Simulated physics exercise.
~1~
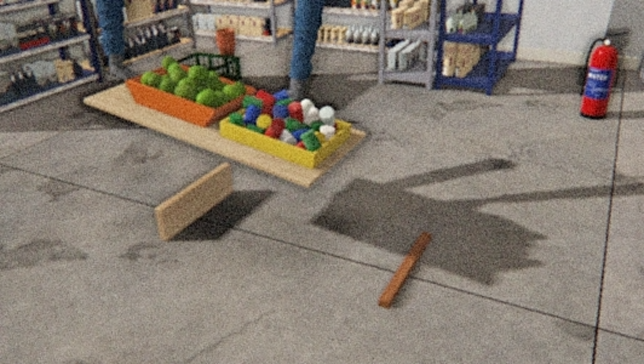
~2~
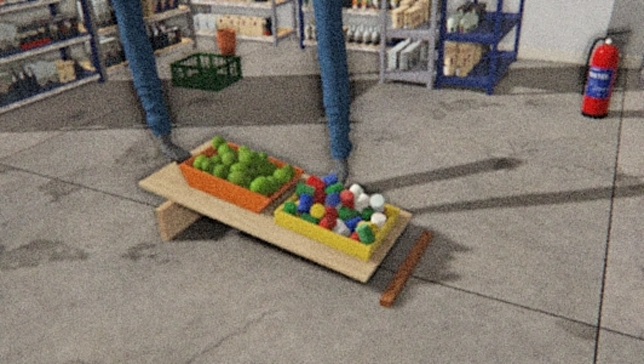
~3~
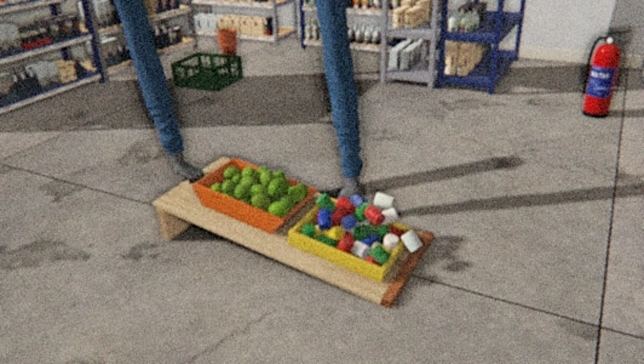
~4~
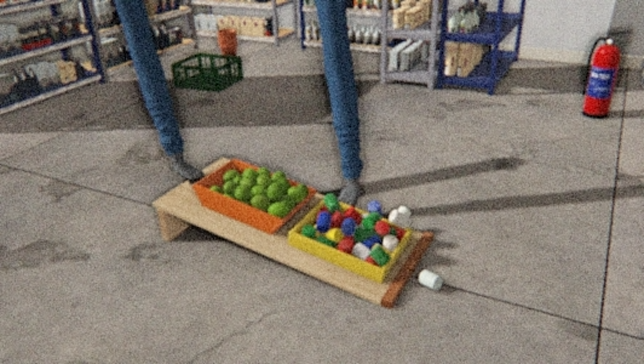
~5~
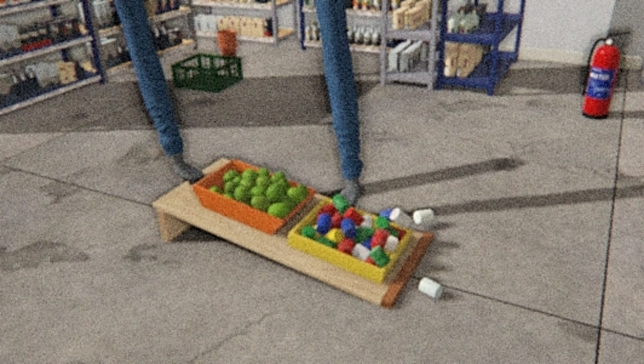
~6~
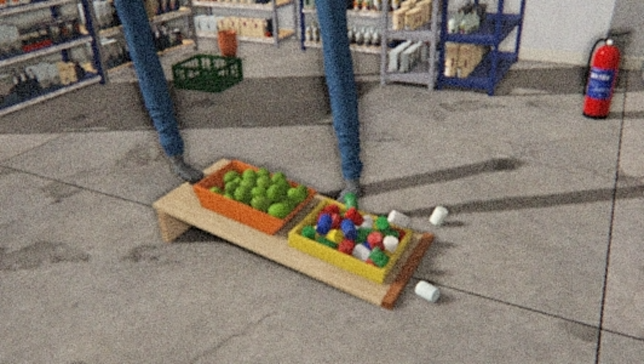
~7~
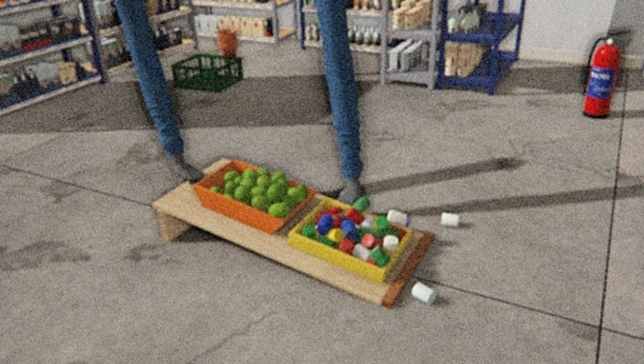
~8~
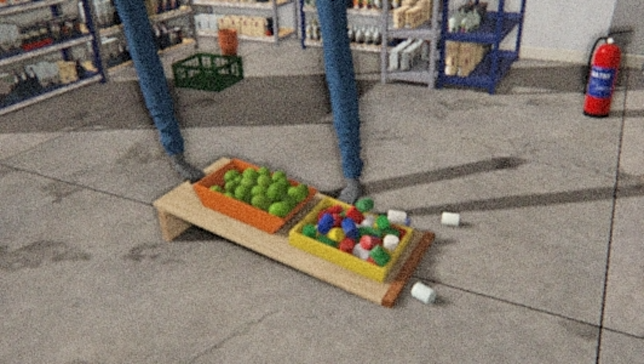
A tilted board carrying an orange tub of limes and a yellow tub of colourful jars was swung down onto the floor against a wooden strip, and a few jars tumbled out and came to rest nearby, while the limes stayed in.
